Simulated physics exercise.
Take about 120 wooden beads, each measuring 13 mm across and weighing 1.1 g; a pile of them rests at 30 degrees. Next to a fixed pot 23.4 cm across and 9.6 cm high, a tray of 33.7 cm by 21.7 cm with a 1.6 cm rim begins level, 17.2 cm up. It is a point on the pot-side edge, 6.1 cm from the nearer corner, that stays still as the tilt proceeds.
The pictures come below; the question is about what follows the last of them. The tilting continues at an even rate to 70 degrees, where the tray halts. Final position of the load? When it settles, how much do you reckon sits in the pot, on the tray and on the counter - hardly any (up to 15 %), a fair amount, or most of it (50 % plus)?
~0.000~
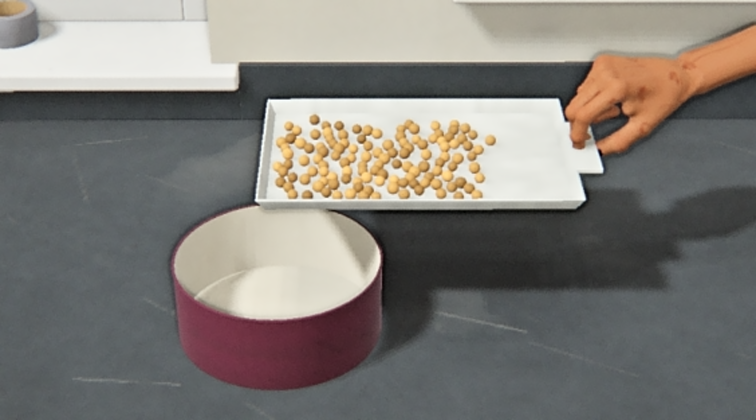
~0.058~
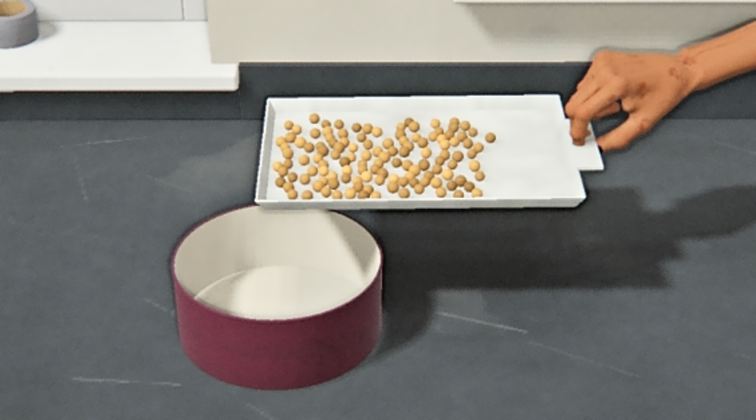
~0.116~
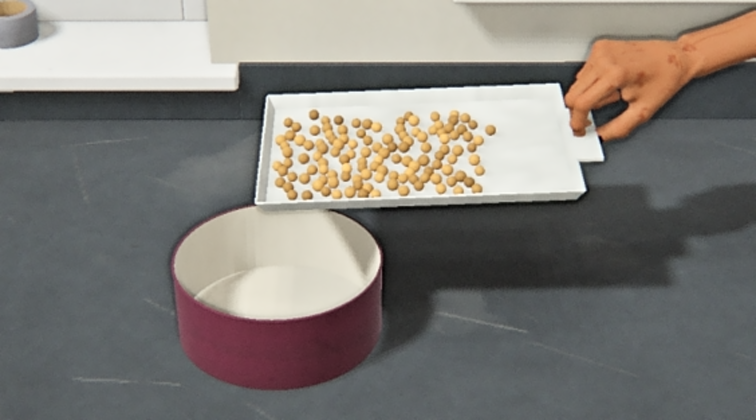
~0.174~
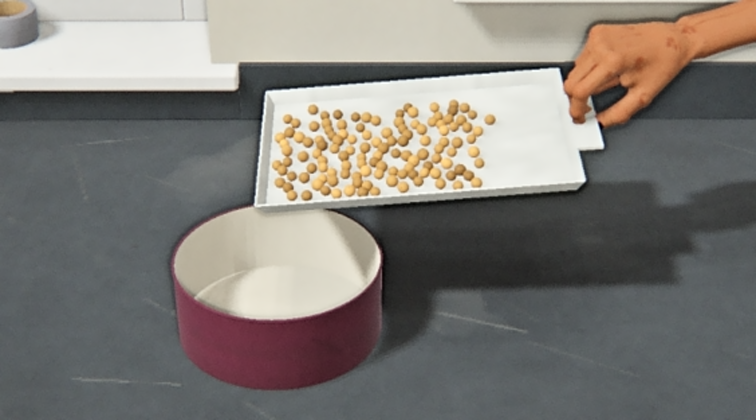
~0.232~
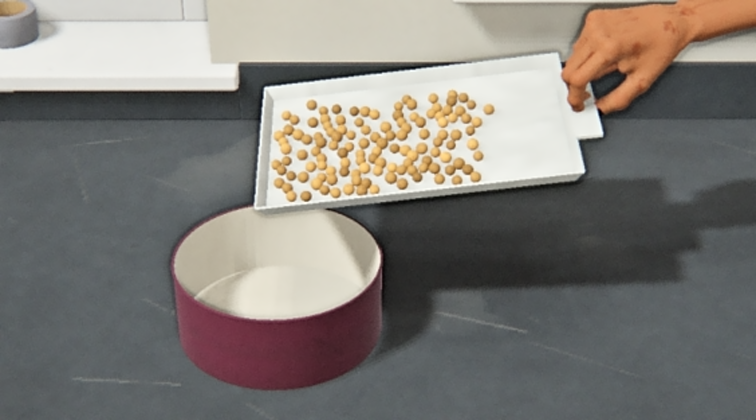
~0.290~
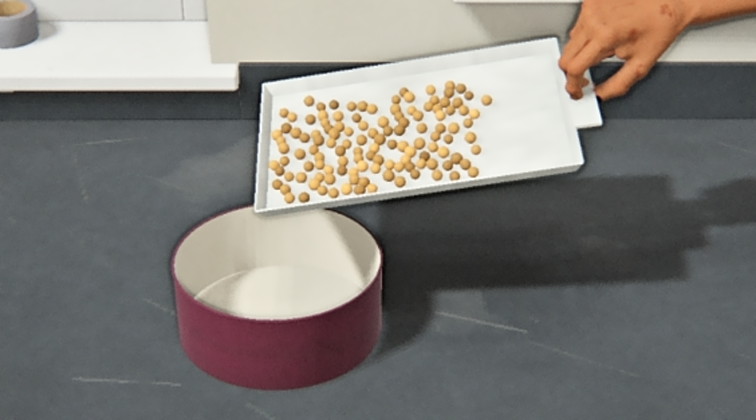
I reckon pot: Most of it; tray: Hardly any; counter: Hardly any.
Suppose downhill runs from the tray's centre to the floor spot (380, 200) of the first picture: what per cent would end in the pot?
Something like 95 in a hundred.
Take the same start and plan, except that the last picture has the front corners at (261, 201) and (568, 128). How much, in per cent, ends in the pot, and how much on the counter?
Pot: 95, counter: 5.
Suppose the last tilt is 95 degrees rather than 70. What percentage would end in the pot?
Roughly 100 %.
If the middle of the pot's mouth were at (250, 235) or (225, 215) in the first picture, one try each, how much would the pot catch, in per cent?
I'd say close to 90 percent for the first spot and 35 percent for the second.
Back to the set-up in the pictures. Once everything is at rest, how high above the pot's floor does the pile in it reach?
2.5 cm.
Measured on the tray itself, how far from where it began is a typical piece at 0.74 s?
Around 6 centimetres.
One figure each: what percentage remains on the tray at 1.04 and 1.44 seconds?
Earlier moment 70, later moment 5.
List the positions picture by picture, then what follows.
In the first picture, tray tilt 0 degrees, front corners at (264, 197) and (576, 196); middle of the pieces at (385, 159); pot at (278, 258).
In the second picture, tray tilt 1 degrees, front corners at (264, 197) and (577, 193); middle of the pieces at (385, 157).
In the third picture, tray tilt 3 degrees, front corners at (264, 199) and (577, 186), lowest corner left front; middle of the pieces at (384, 153).
In the fourth picture, tray tilt 7 degrees, front corners at (263, 201) and (576, 177), lowest corner left front; middle of the pieces at (383, 148).
In the fifth picture, tray tilt 10 degrees, front corners at (263, 203) and (576, 168), lowest corner left front; middle of the pieces at (382, 144).
In the sixth picture, tray tilt 14 degrees, front corners at (263, 205) and (574, 159), lowest corner left front; middle of the pieces at (380, 140); pot at (278, 258). Its pace works out near 60 degrees a second.
After 0.74 s, tilt 41 degrees; the tray holds 100 %, the pot 0 %.
After 1.04 s, tilt 58 degrees; the tray holds 70 %, the pot 15 %.
After 1.44 s, tilt 70 degrees; the tray holds 5 %, the pot 90 %.
At rest (2.7 s), pot 100 %, tray 0 %, counter 0 %.
